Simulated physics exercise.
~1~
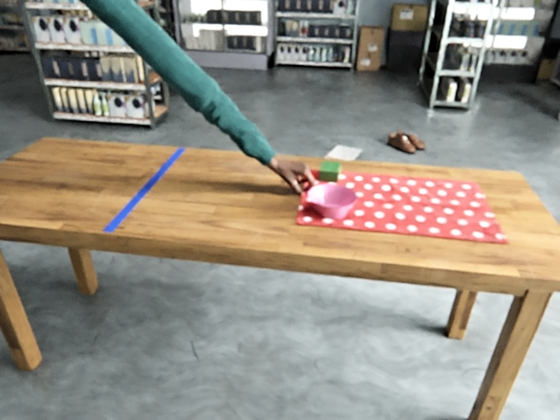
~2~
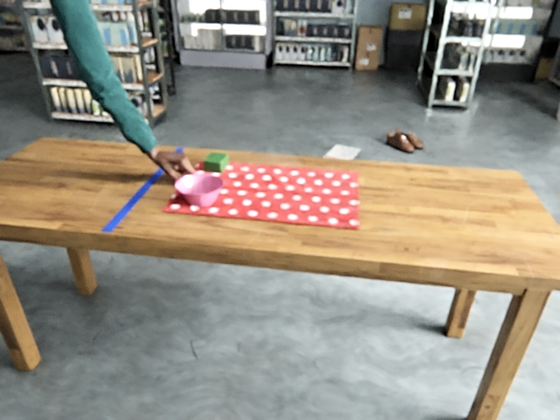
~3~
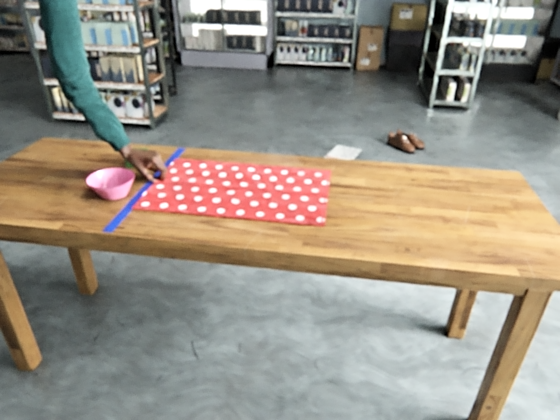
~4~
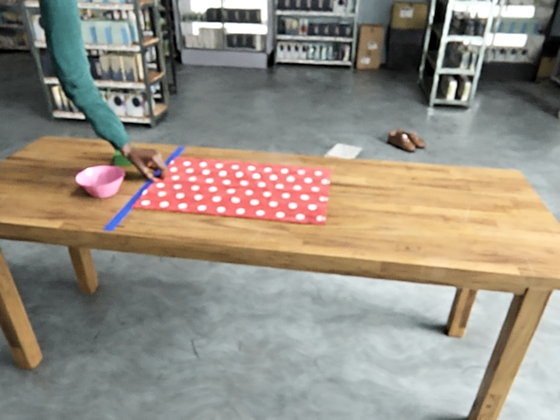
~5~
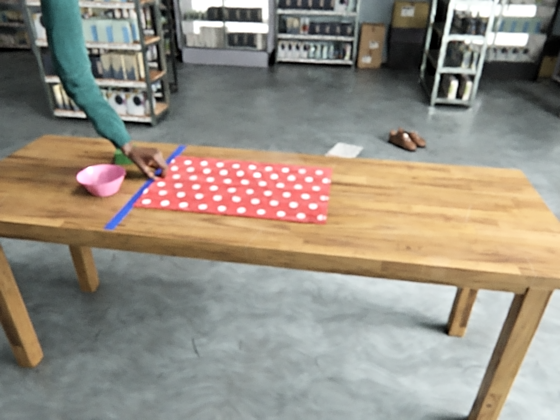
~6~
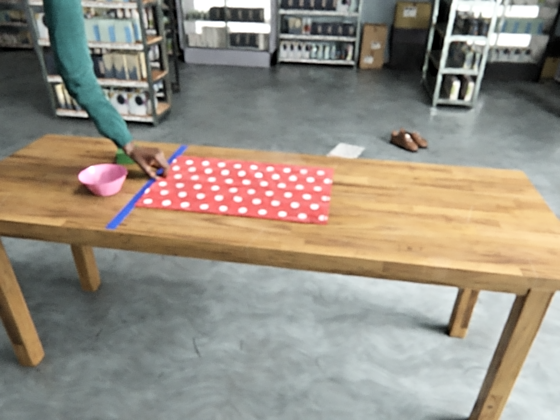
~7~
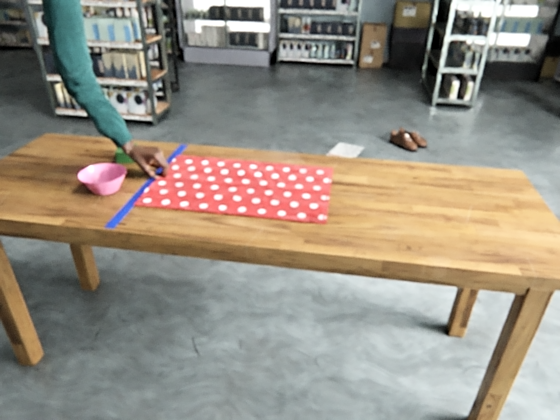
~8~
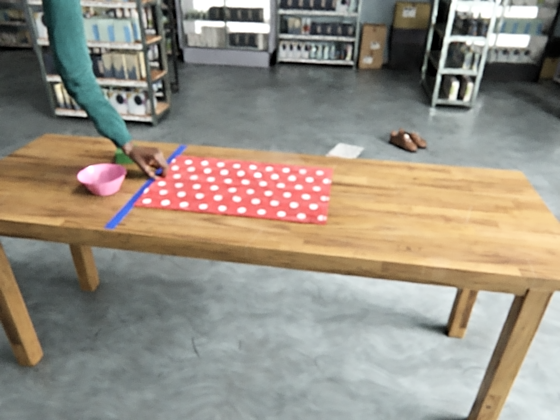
On a wooden table, a hand pulled a red polka-dot cloth left with a pink bowl and a green block riding on it, then stopped at the blue tape, and both slid off the front, ending up on the bare wood beyond the tape.
